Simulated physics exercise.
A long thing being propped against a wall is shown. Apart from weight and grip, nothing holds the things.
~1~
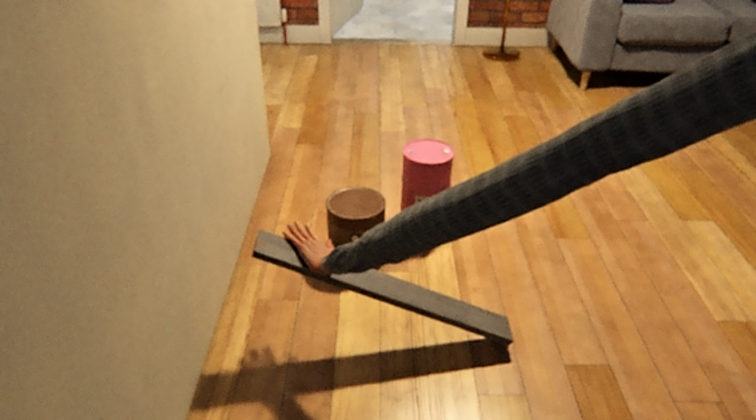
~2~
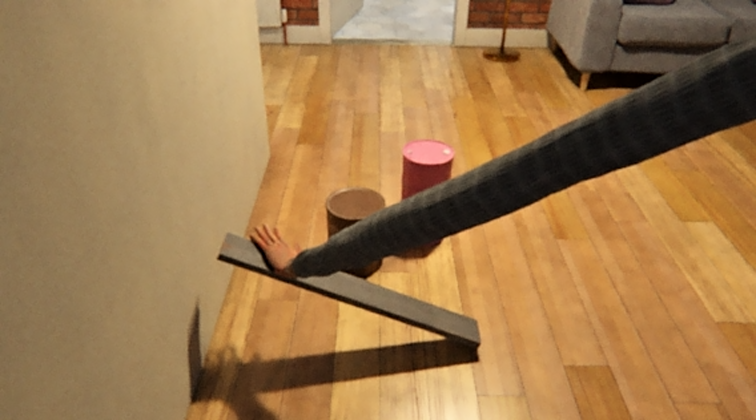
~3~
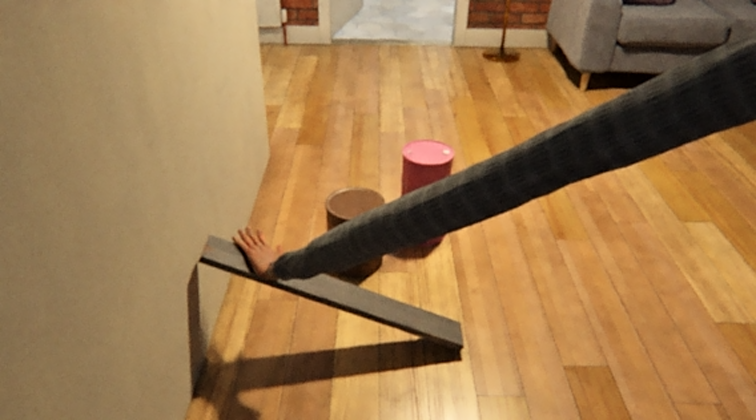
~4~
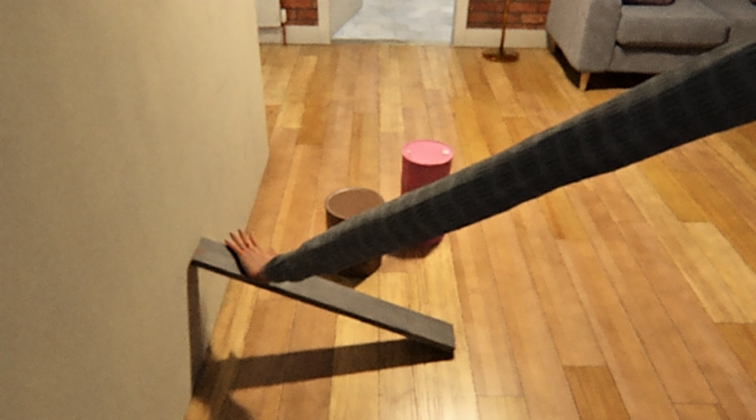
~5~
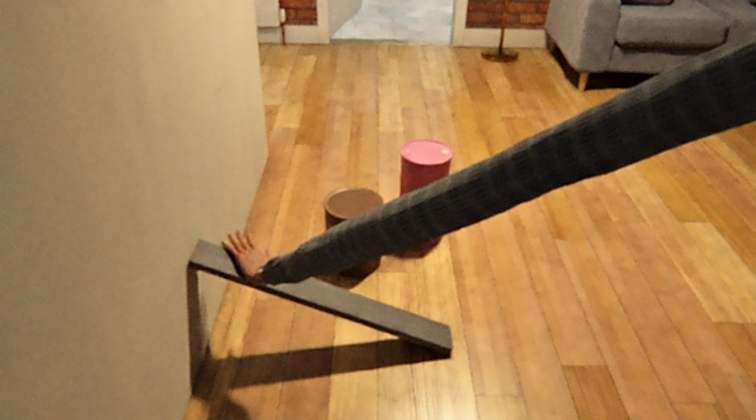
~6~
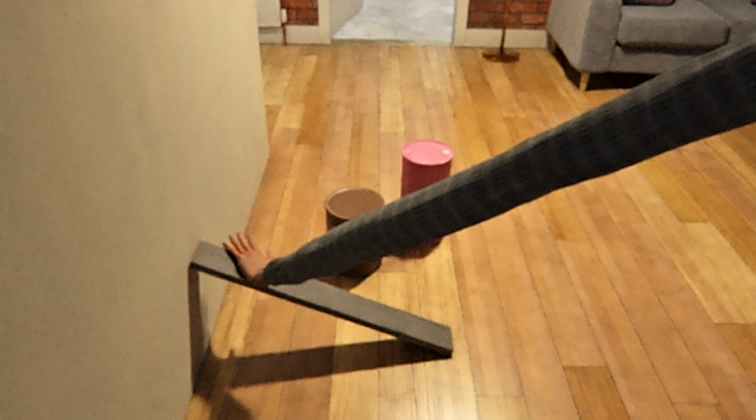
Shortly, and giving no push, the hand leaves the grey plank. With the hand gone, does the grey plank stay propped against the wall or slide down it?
Ha, it won't stay where it was put.
Then, 0.40 s later than the last frame, grey plank sunk by 23° near (343, 335).
Then, 0.60 s later than the last frame, grey plank sunk by 24° near (342, 340).
When it is over, moved from the start, grey plank; the other 2 as before. End places, in pixels of the last picture, grey plank near (342, 339). The plank slips out.
